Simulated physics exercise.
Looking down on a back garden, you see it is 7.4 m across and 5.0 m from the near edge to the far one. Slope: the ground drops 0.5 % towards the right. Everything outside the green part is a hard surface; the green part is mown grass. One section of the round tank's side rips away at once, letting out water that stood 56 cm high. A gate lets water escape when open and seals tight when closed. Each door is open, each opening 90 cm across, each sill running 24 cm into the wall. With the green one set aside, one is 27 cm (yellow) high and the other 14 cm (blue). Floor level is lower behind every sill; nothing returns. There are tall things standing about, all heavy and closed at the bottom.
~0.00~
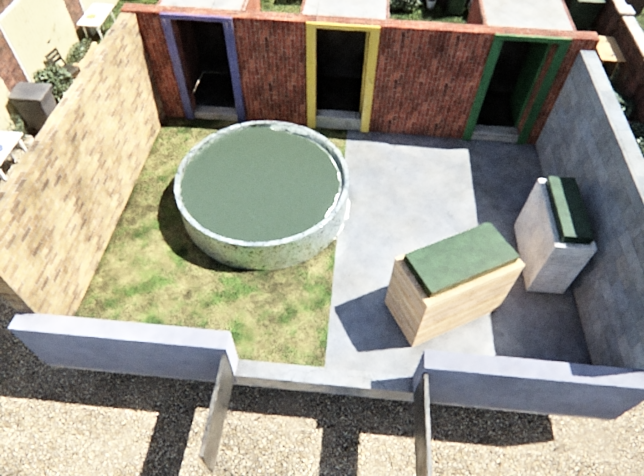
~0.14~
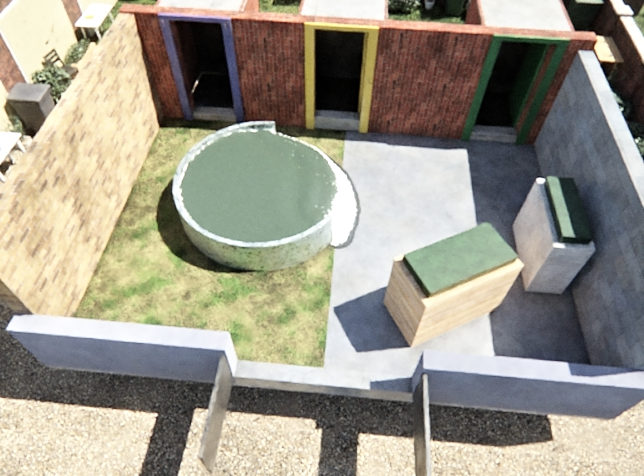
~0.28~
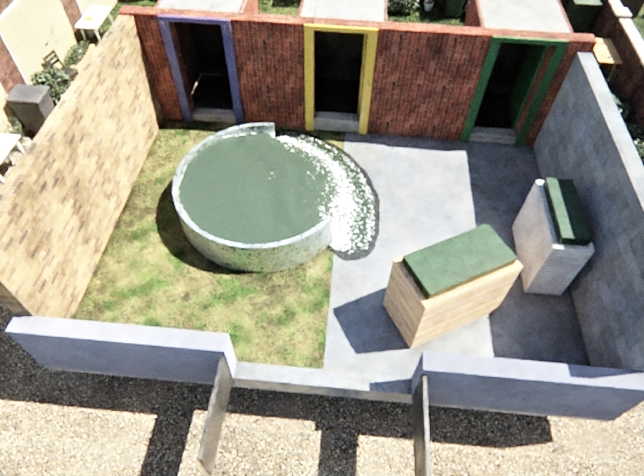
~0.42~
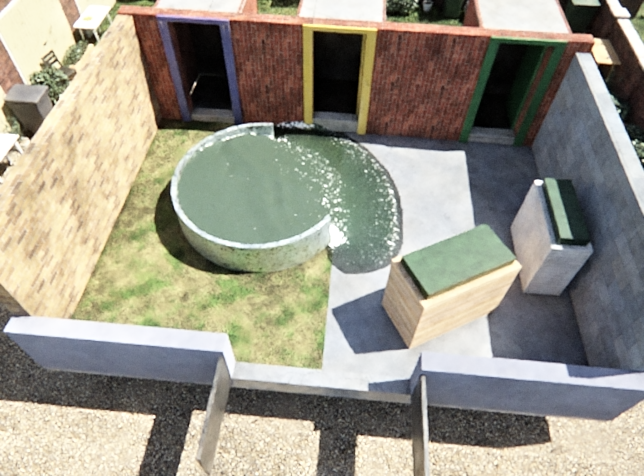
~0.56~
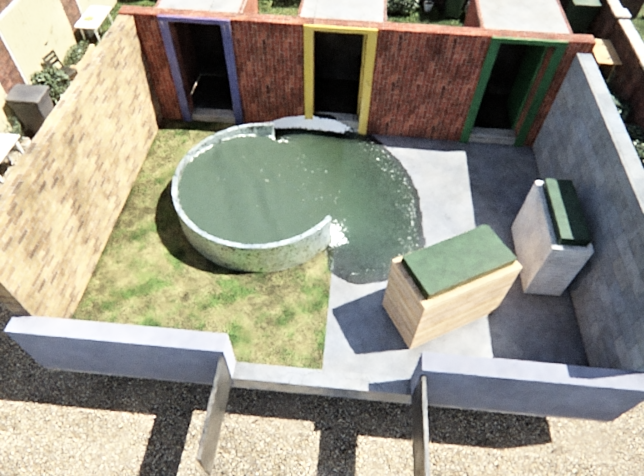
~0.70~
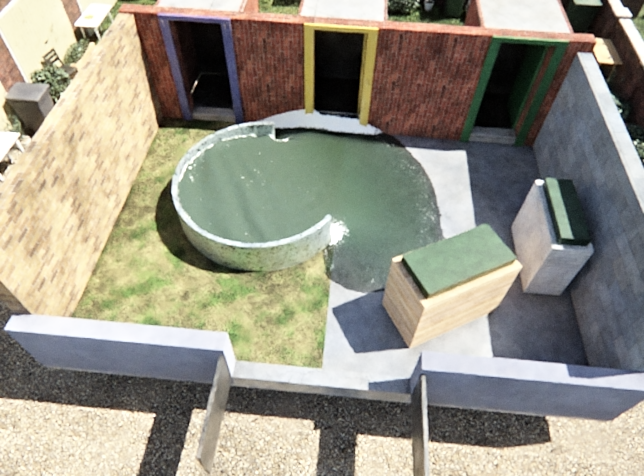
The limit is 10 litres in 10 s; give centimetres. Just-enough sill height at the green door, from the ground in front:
32 cm, roughly.
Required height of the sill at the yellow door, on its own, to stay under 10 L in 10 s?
Yellow - roughly 27 cm.
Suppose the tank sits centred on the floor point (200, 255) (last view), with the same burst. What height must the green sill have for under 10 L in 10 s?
I'd put it at close to 29 cm.
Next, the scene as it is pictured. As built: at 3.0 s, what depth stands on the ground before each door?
Lab note, cm: Yellow 20; blue 6; green 25.
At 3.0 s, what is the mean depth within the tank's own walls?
On average, around 16 cm.
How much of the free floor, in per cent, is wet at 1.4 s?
I'd estimate about 40 percent.
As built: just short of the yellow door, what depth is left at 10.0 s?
The depth there is around 8.5 cm.
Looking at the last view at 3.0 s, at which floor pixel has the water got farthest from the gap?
Close to pixel (596, 395).
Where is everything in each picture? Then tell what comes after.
Still water, 56 cm deep, in the round tank at (263, 180); the green door at (509, 98) is dry, in the first picture.
The gap is at (335, 173), the front 0.3 m out at (345, 243); the back of the round tank holds 56 cm, in the second picture.
Water pours out at (334, 176) and has run 0.7 m, to (370, 247); about 10 cm deep outside, 56 cm at the back, in the third picture.
The gap is at (333, 177), the front 1.1 m out at a hidden place; the back of the round tank holds 56 cm, in the fourth picture.
The front is at a hidden place, 1.4 m from the gap at (333, 178); 5.3 m2 of floor is wet, 56 cm left at the back, in the fifth picture.
The gap is at (333, 177), the front 1.7 m out at a hidden place; the back of the round tank holds 56 cm; the green door at (507, 100), 3.3 m from the gap, is still 1.7 m from the nearest water, in the sixth picture.
After 1.4 s water covers 40 % of the floor, deepest (30 cm) near (323, 133); 4 cm at the green door, 0 litres in over its 18 cm sill.
After 3.0 s water covers 60 % of the floor, deepest (44 cm) near (543, 228); 25 cm at the green door, 11 litres in over its 18 cm sill.
After 10.0 s water covers 95 % of the floor, deepest (14 cm) near (583, 393); 8 cm at the green door, 105 litres in over its 18 cm sill.
At the green door as built, the water arrived by 1.4 s and peaked near 32 cm at 3.6 s.
With a sill of 26 cm, 32 litres would have come in within the 10 s; with 35 cm, 5 litres. So under 10 litres takes about 32 cm.
